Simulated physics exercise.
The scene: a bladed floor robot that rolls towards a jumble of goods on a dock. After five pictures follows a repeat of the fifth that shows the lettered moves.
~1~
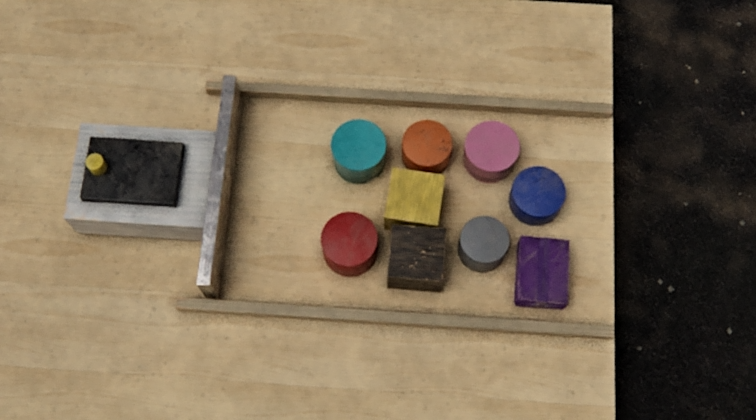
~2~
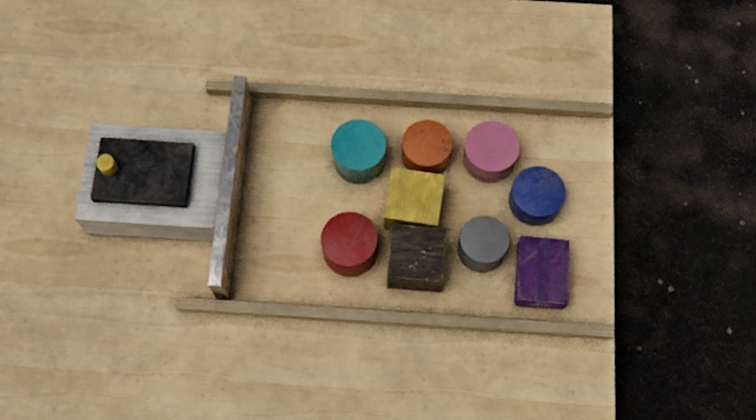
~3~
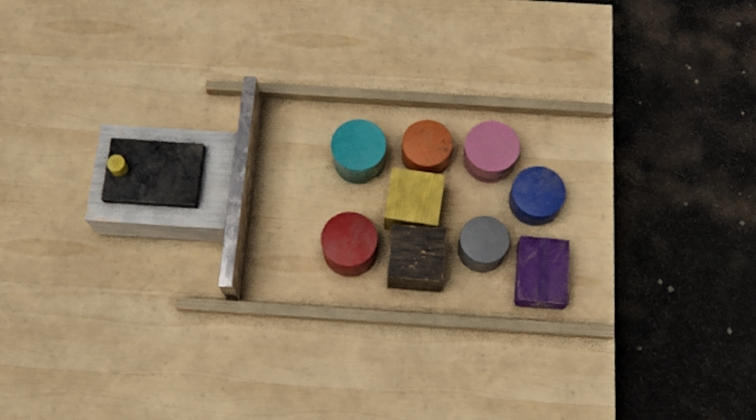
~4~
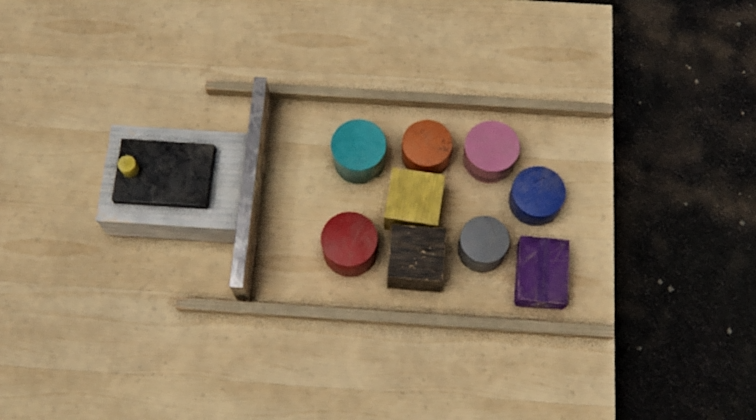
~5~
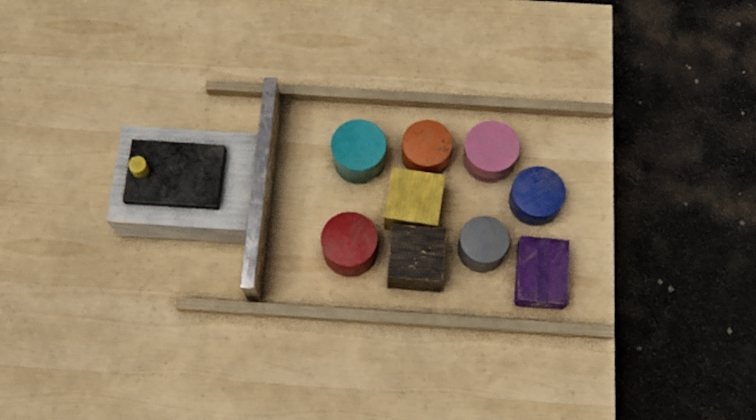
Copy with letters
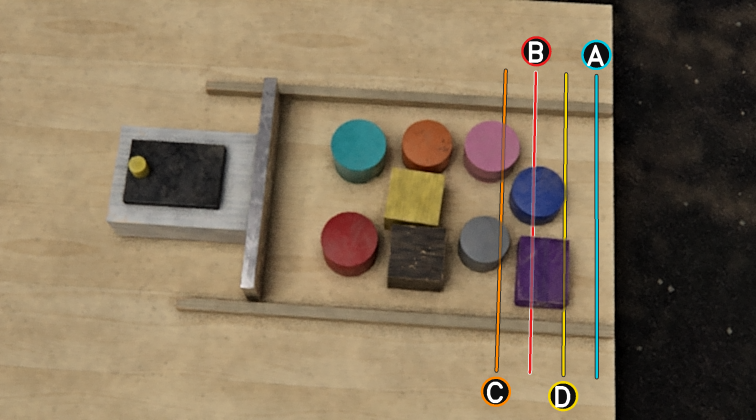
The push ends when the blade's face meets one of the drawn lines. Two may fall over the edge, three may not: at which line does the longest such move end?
The farthest such stop is C.
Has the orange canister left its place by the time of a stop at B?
Yes.
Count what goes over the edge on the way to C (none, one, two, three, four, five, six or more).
One.
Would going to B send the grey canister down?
Yes.
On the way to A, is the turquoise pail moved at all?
Yes.
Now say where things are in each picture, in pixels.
In the first frame, black crate (417, 259); blue canister (537, 197); red canister (350, 245).
In the second frame, robot (150, 172); turquoise pail (359, 153).
In the third frame, robot (162, 173); yellow crate (414, 202).
In the fourth frame, robot (172, 174); purple box (542, 273).
In the fifth frame, robot (182, 174); black crate (417, 259); blue canister (537, 197); red canister (350, 245).
On the copy, A at (597, 219); B at (533, 215); C at (501, 213); D at (565, 217).
On C. First, robot (270, 180); grey canister (488, 245); black crate (431, 261).
Then, robot (358, 185); purple box (583, 282); pink pail (556, 134).
Finally, robot (423, 189); purple box over the edge; grey canister (611, 248); one fallen.
By contrast, A drops nine; B drops three; D drops six.
